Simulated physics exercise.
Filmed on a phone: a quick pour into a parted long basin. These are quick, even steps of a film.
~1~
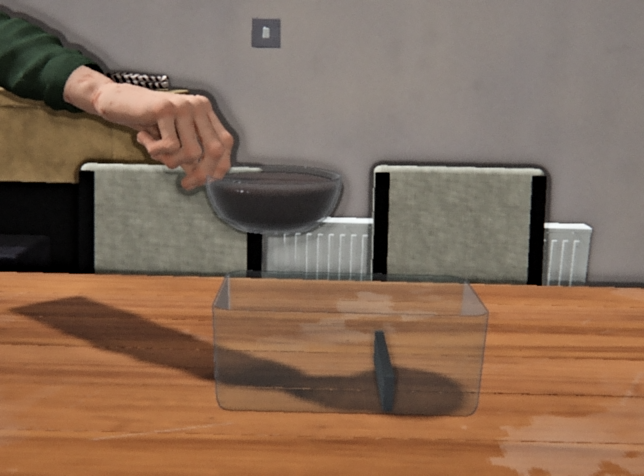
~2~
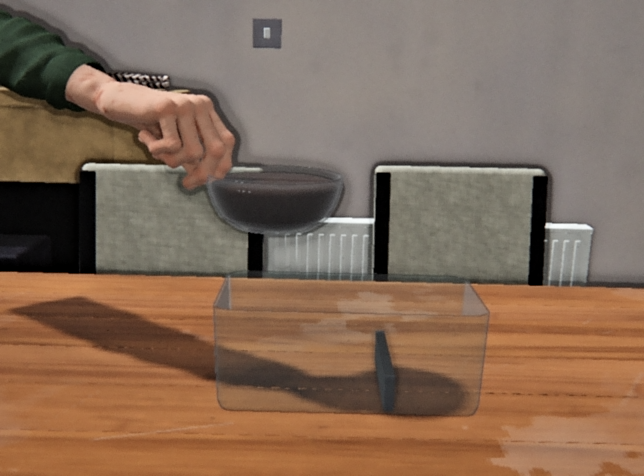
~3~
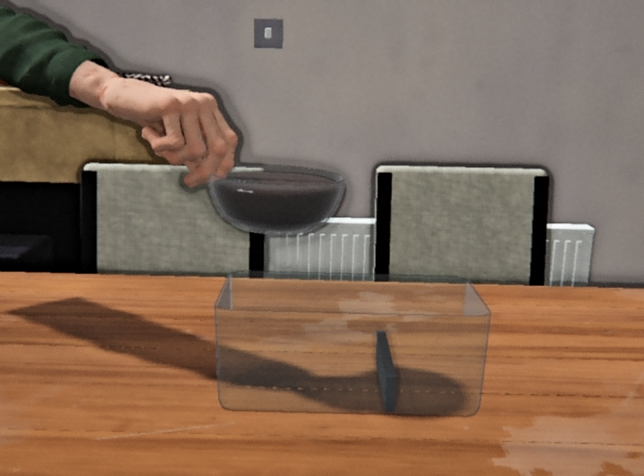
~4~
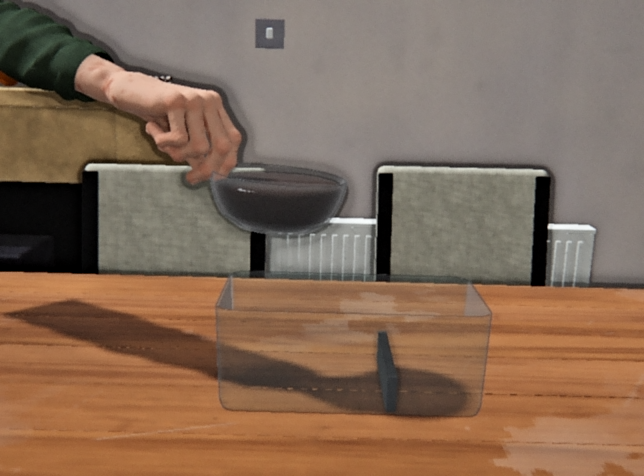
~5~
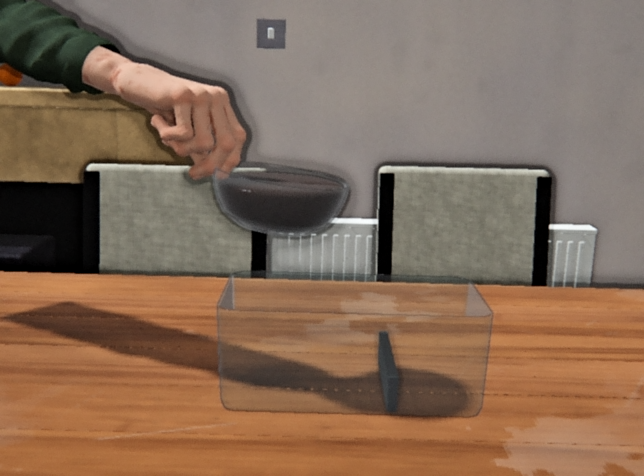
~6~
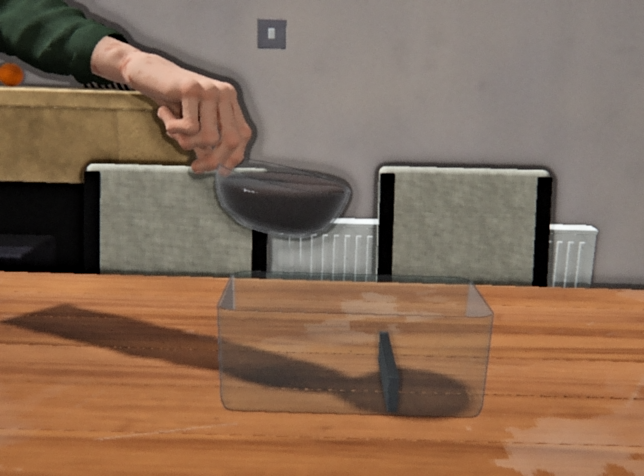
A hand in a green sleeve held a clear bowl of dark liquid above a divided see-through container on a wooden table, edged slightly right, and gradually tilted the bowl a little to the right.
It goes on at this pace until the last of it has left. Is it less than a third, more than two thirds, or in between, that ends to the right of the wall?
The share right of the wall is between a third and two thirds.
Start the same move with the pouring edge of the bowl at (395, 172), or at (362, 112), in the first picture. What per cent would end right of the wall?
Roughly 75 per cent, and 70 per cent.
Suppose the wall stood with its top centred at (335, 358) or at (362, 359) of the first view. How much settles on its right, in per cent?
The first gives 85 %, the second 70 %.
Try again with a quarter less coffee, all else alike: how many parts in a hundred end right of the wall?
Close to 30 per cent.
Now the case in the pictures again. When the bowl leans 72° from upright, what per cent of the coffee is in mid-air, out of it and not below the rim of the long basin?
Near 35 %.
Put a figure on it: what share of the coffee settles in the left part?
About 50 per cent.
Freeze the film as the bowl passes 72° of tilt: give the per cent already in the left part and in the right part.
Near 15 on the left, 25 on the right.
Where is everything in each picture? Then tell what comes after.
It leans 0°; its right rim is at (341, 177); the coffee meets the walls at (210, 180) and (338, 183); the long basin's rim runs from (221, 290) to (476, 296); the wall's top is at (384, 353), in the first picture.
It leans 1°; its right rim is at (342, 178); the coffee meets the walls at (211, 180) and (339, 183), in the second picture.
It leans 2°; its right rim is at (344, 180); the coffee meets the walls at (213, 179) and (341, 184), in the third picture.
It leans 4°; its right rim is at (346, 183); the coffee meets the walls at (215, 179) and (343, 186), in the fourth picture.
It leans 8°; its right rim is at (348, 187); the coffee meets the walls at (218, 179) and (345, 186), in the fifth picture.
It leans 12°; its right rim is at (349, 192); the coffee meets the walls at (220, 179) and (348, 189), in the sixth picture.
A moment on, the bowl is tipped part way and 27 per cent is still to pour, 13 is left of the wall and 27 right of it.
Next, the bowl is tipped right over and 0 per cent is still to pour, 51 is left of the wall and 47 right of it.
Then the bowl is tipped right over and 0 per cent is still to pour, 52 is left of the wall and 47 right of it.
Later the bowl is tipped right over and 0 per cent is still to pour, 52 is left of the wall and 47 right of it.
Finally, 52 per cent lies left of the wall, 47 right of it and 1 outside.
